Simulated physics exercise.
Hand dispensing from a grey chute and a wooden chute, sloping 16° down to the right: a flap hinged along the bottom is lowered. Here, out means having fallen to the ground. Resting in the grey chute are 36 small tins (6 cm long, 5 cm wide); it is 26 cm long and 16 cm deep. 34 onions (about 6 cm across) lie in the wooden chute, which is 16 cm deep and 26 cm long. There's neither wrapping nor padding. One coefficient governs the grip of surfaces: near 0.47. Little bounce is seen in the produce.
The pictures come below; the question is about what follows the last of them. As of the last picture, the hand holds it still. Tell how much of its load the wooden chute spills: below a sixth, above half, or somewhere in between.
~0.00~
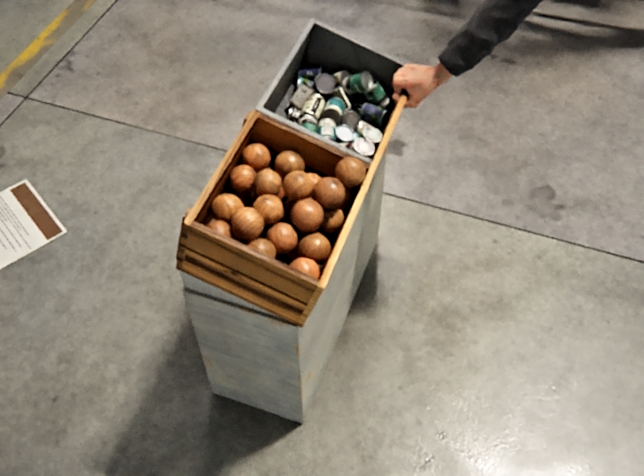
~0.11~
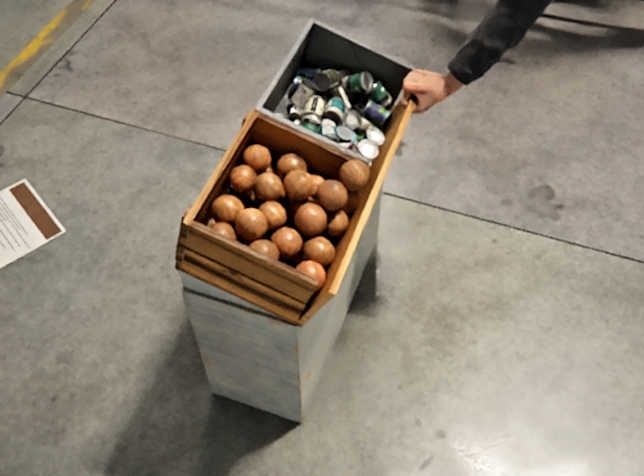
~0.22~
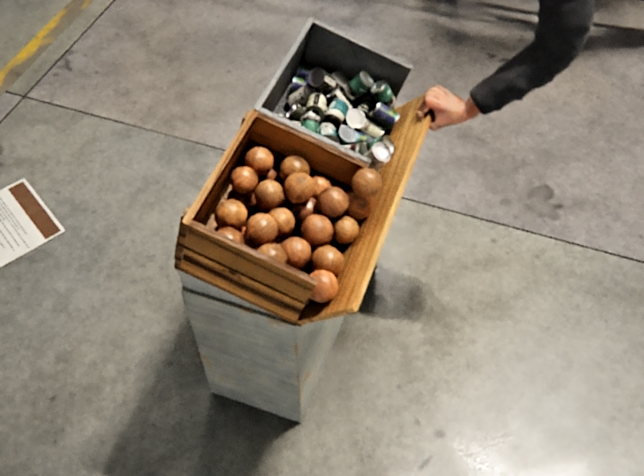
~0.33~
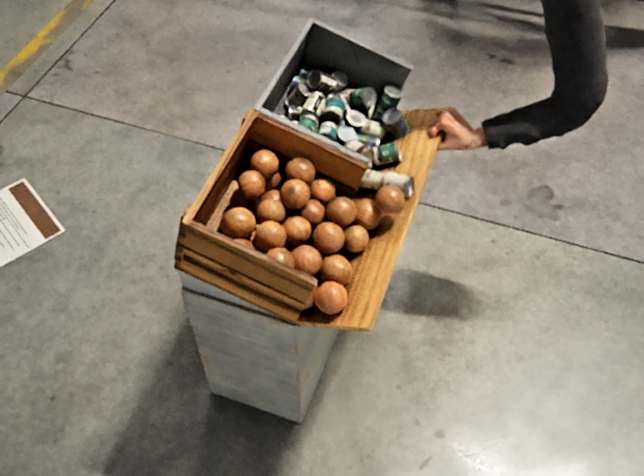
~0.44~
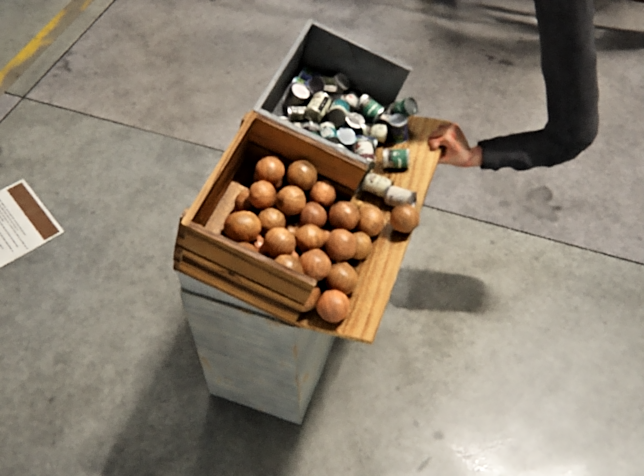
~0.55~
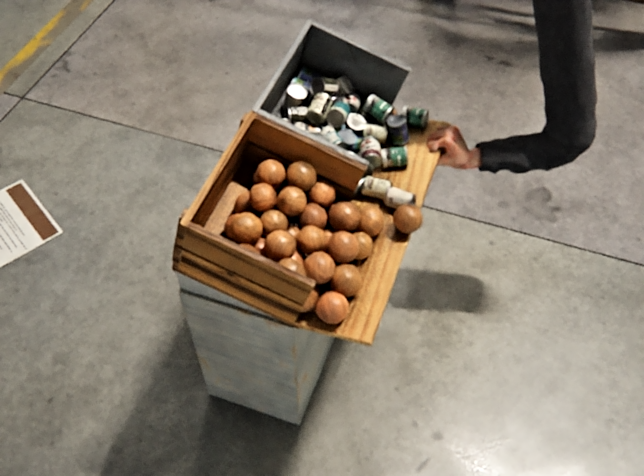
Most likely, less than one sixth of it drops to the ground.
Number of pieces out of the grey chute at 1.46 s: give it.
At that moment the grey chute count out stands near 1.
After 0.95 s, grey chute 36 in, 0 out and wooden chute 34 in, 0 out.
After 1.46 s, grey chute 35 in, 1 out and wooden chute 34 in, 0 out.
After 2.17 s, grey chute 35 in, 1 out and wooden chute 34 in, 0 out.
Outcome (at 3.08 s), grey chute 35 in, 1 out and wooden chute 34 in, 0 out. Asked share, 0 of 34, 0 per cent.
